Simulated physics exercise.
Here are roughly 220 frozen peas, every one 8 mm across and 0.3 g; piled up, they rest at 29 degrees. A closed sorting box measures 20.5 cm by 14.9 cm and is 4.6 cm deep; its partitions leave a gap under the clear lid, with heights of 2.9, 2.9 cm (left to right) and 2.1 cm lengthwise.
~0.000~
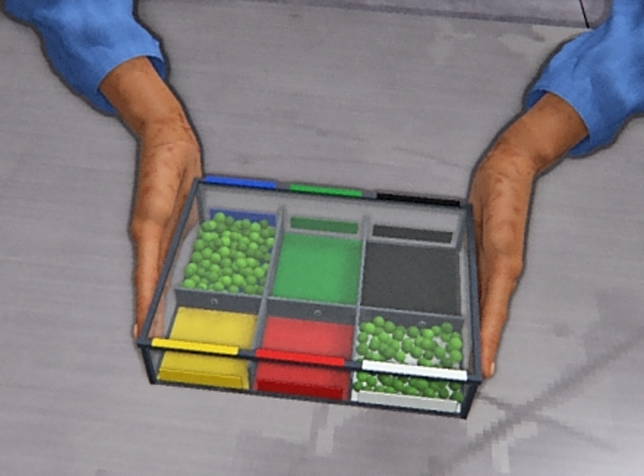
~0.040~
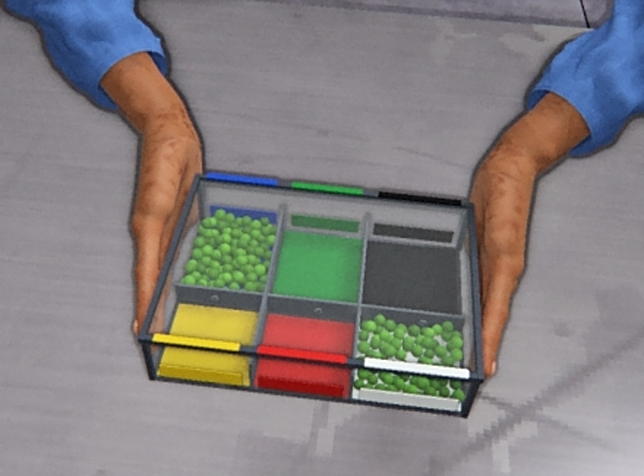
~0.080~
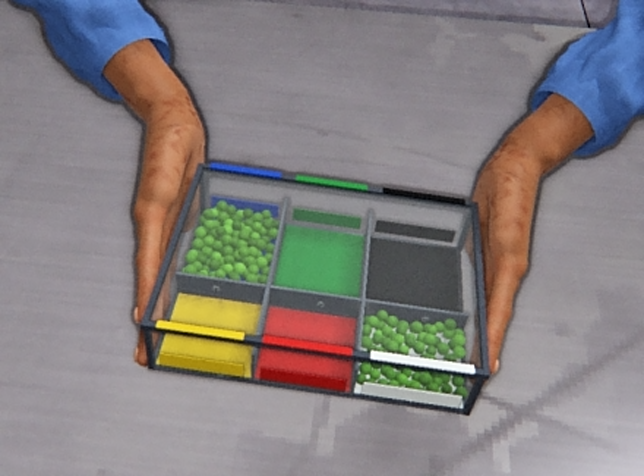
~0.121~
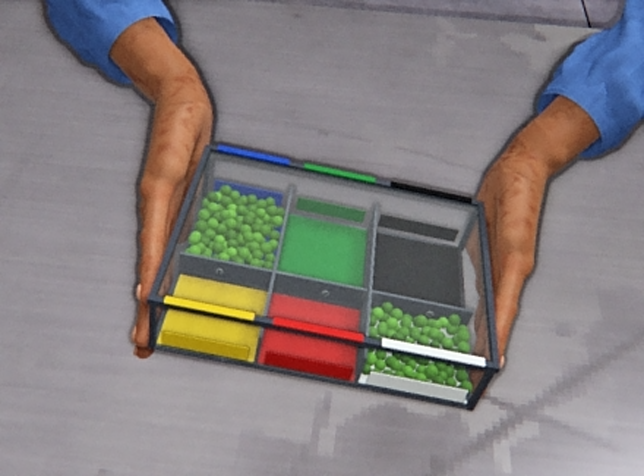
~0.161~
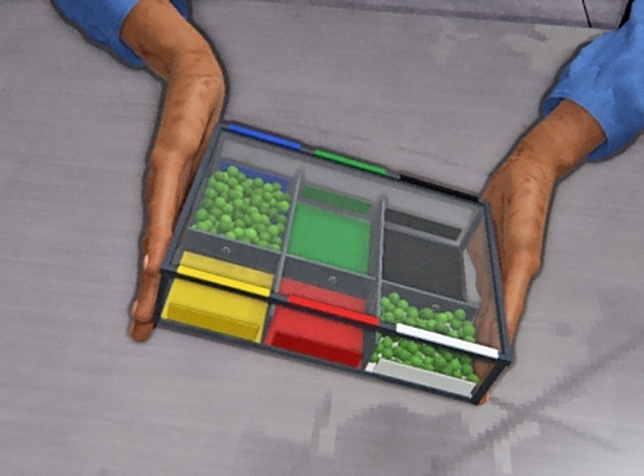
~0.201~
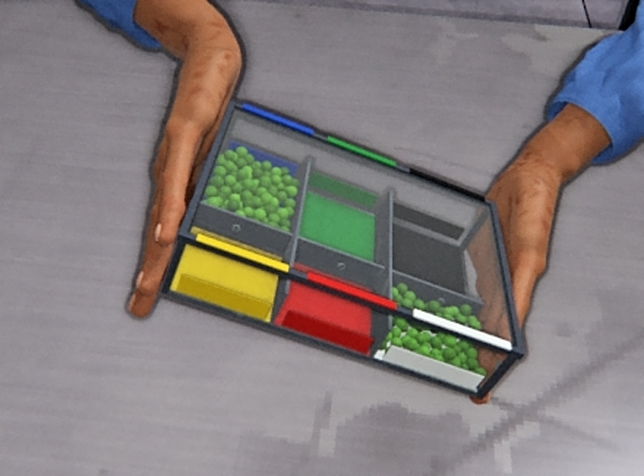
On a grey, faintly streaked surface seen from above at an angle, two hands in blue sleeves hold a clear-lidded box. Its six compartments are blue, green and black behind, yellow, red and white in front, with green peas in the blue and white ones. The hands tilt the box rightward, slowly then faster, its left side rising while the peas stay put and the camera remains still.
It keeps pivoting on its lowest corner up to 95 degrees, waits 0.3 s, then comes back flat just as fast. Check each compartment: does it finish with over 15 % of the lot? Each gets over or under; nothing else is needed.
Red compartment ends under. Blue compartment ends over. Green compartment ends under. Yellow compartment ends under. White compartment ends over. Black compartment ends over.
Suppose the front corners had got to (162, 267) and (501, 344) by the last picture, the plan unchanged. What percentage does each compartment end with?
Final shares: Red 0%, blue 50%, green 5%, yellow 0%, white 10%, black 35%.
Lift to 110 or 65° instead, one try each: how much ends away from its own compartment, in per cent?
Try one gives around 35 %, try two around 15 %.
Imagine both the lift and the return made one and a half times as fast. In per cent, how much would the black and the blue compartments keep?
Outcome, in per cent - black: 40; blue: 35.
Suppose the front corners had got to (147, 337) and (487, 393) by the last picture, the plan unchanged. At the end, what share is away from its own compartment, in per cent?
Estimate: Around 60 %.
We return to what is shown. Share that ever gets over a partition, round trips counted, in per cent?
Close to 30 in a hundred.
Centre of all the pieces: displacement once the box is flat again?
Around 4.0 centimetres, start to finish.
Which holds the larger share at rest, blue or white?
That would be the blue compartment.
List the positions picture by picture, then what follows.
In the first picture, box tilt 0 degrees, front corners at (145, 341) and (475, 377); blue 60 %, white 40 %.
In the second picture, box tilt 1 degrees, front corners at (146, 337) and (477, 375).
In the third picture, box tilt 4 degrees, front corners at (148, 323) and (482, 371), lowest corner right back.
In the fourth picture, box tilt 9 degrees, front corners at (155, 298) and (492, 365), lowest corner right back.
In the fifth picture, box tilt 15 degrees, front corners at (168, 268) and (504, 357), lowest corner right back.
In the sixth picture, box tilt 21 degrees, front corners at (186, 235) and (516, 350), lowest corner right back; blue 60 %, white 40 %. Its pace works out near 145 degrees a second.
Then, at 0.93 s, tilt 95 degrees; blue 45 %, green 5 %, white 30 %, black 20 %.
After 1.42 s, tilt 51 degrees; blue 45 %, white 30 %, black 25 %.
Then, at 1.98 s, tilt 0 degrees; blue 45 %, green 5 %, white 30 %, black 25 %.
In the end, at 2.5 s, red 0 %, blue 45 %, green 5 %, yellow 0 %, white 30 %, black 25 %.
